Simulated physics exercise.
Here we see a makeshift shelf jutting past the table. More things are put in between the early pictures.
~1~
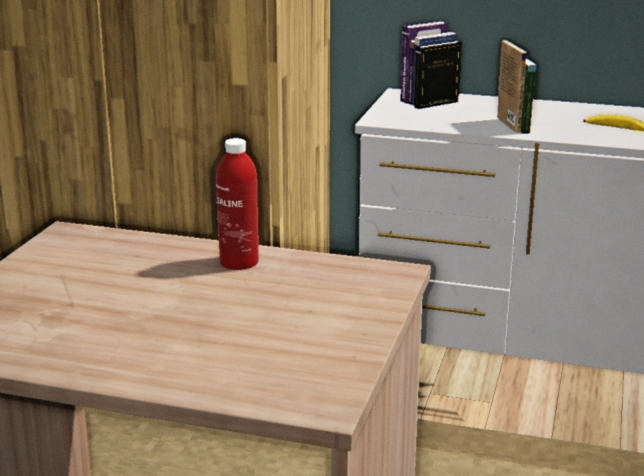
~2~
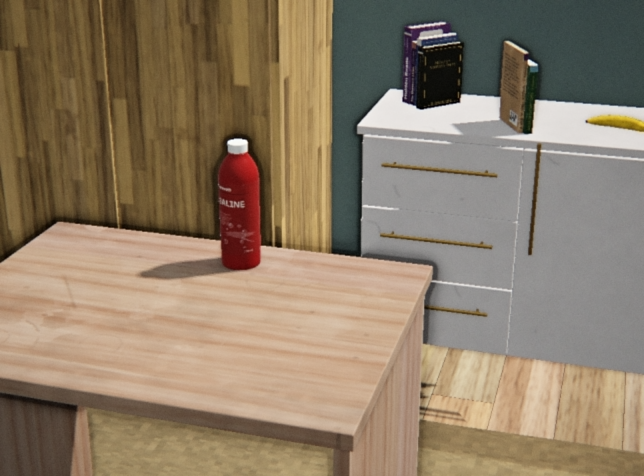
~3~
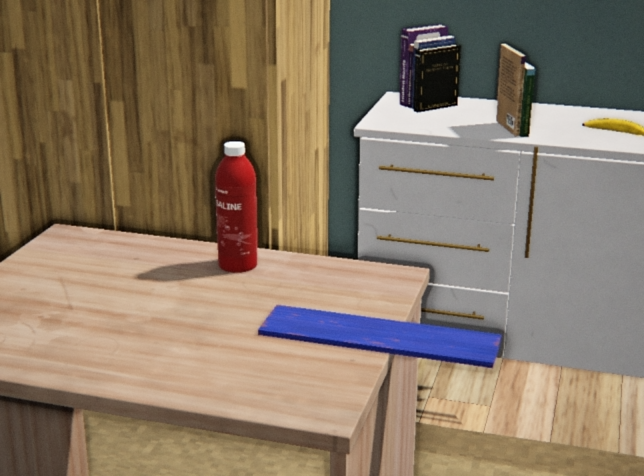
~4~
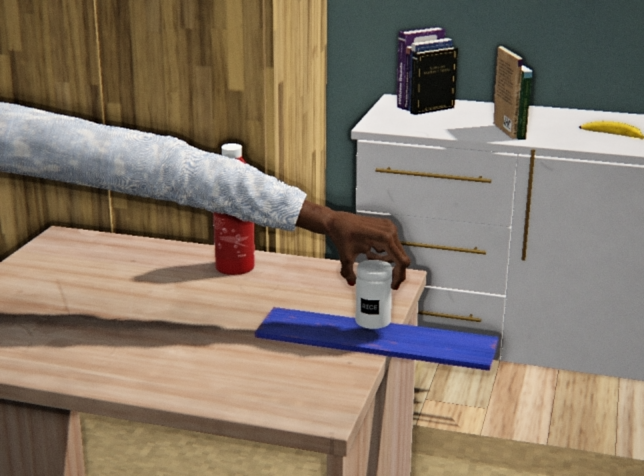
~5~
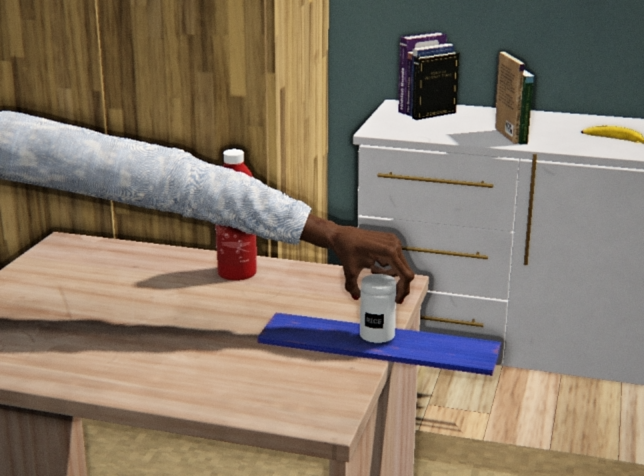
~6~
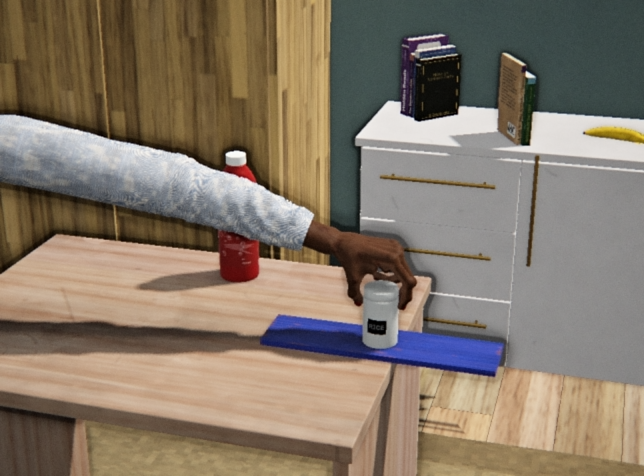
A blue plank appears on a wooden table that holds a red bottle, its right end sticking out past the table's edge. A hand at the end of a pale-sleeved arm, reaching in from the left, then lowers a small white jar onto the plank and keeps its fingers on it.
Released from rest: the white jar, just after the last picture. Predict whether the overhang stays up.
Most likely it will stay put.
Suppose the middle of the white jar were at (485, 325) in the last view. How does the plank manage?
It topples.
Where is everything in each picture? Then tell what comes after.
In the first picture, the last thing is not in view yet; red bottle (237, 204).
In the second picture, the last thing is not in view yet; red bottle (239, 204).
In the third picture, the last thing is not in view yet; red bottle (236, 206).
The fourth picture shows coming down; white jar (374, 294).
The fifth picture shows coming down; white jar (378, 308).
The sixth picture shows set down, still held; white jar (381, 314).
Then, 0.20 s past the last view, nothing moves.
Then, 0.50 s past the last view, white jar resting near (381, 315).
Finally, all 3 still in place. Final places as the last picture's camera would see them, white jar near (381, 315). The plank stays on the table.
